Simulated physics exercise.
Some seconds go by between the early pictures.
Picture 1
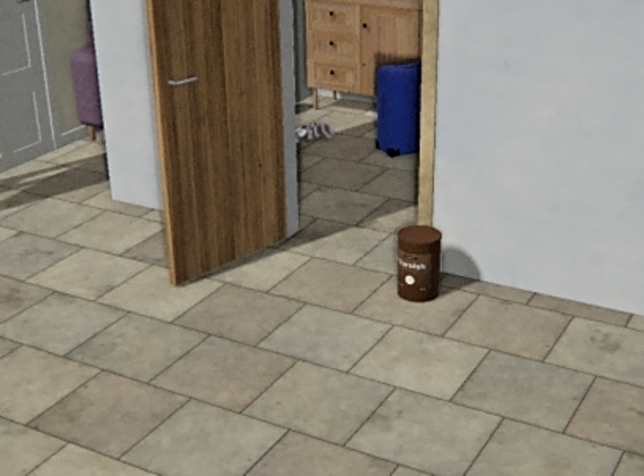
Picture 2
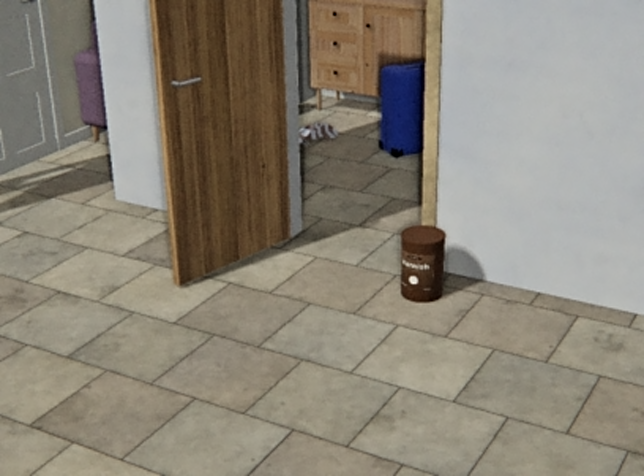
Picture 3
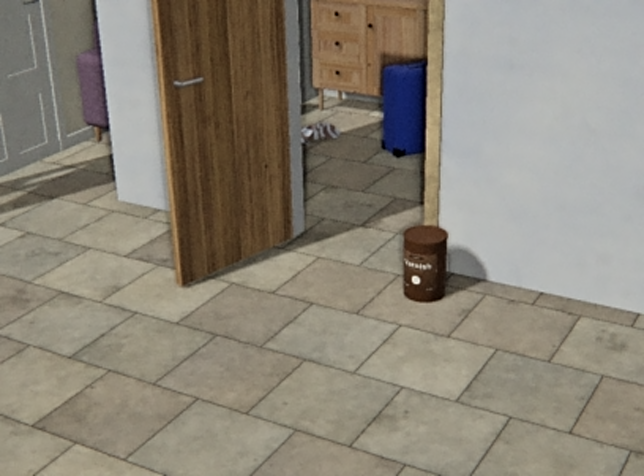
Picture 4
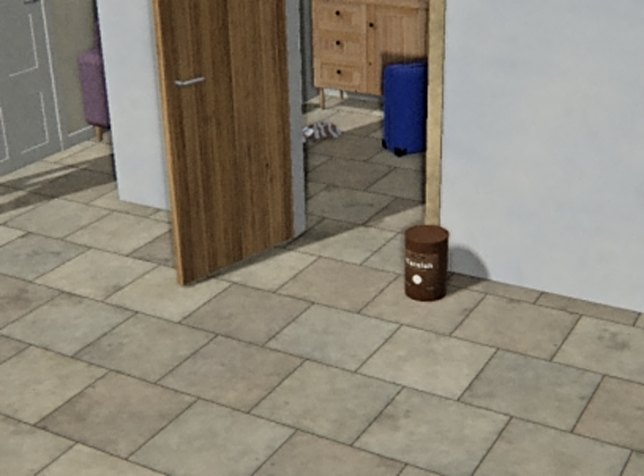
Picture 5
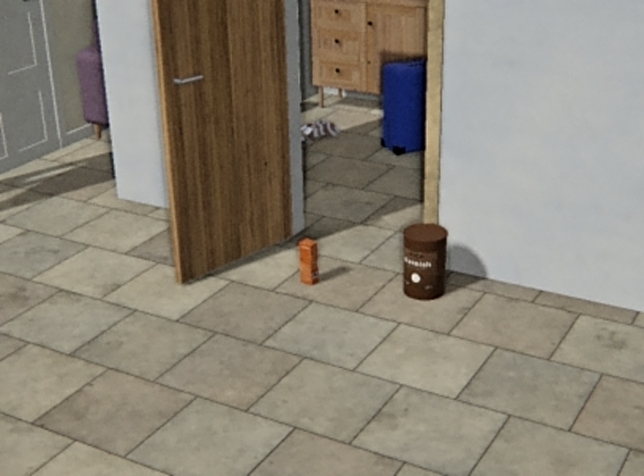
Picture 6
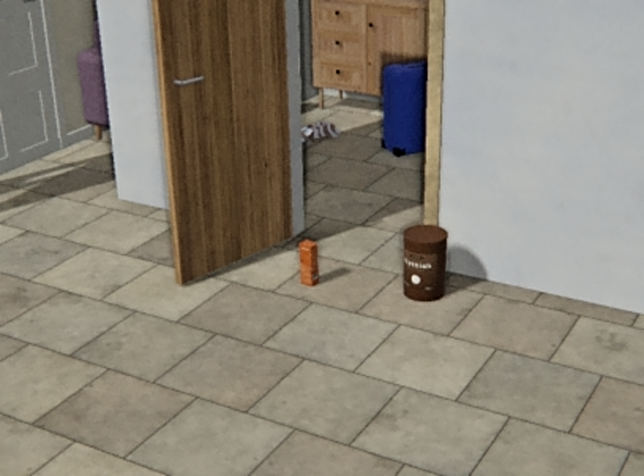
In a tiled hallway, a wooden door stands open beside a still brown pail as a small orange carton appears near the doorway.
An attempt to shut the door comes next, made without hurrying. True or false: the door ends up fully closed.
True.
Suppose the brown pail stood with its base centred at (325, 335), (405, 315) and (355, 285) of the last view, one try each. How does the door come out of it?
First try: It closes fully; second try: It closes fully; third try: It gets stuck.
Then, 1.50 s later than the last frame, door at 60°.
Then, 2.30 s later than the last frame, door at 30°; orange carton moved well along near (354, 257).
Then, 3.00 s later than the last frame, door at 6°; orange carton moved well along near (389, 242).
When it is over, door at 0°; moved from the start, orange carton; brown pail as before. End places, in pixels of the last picture, orange carton near (396, 237).
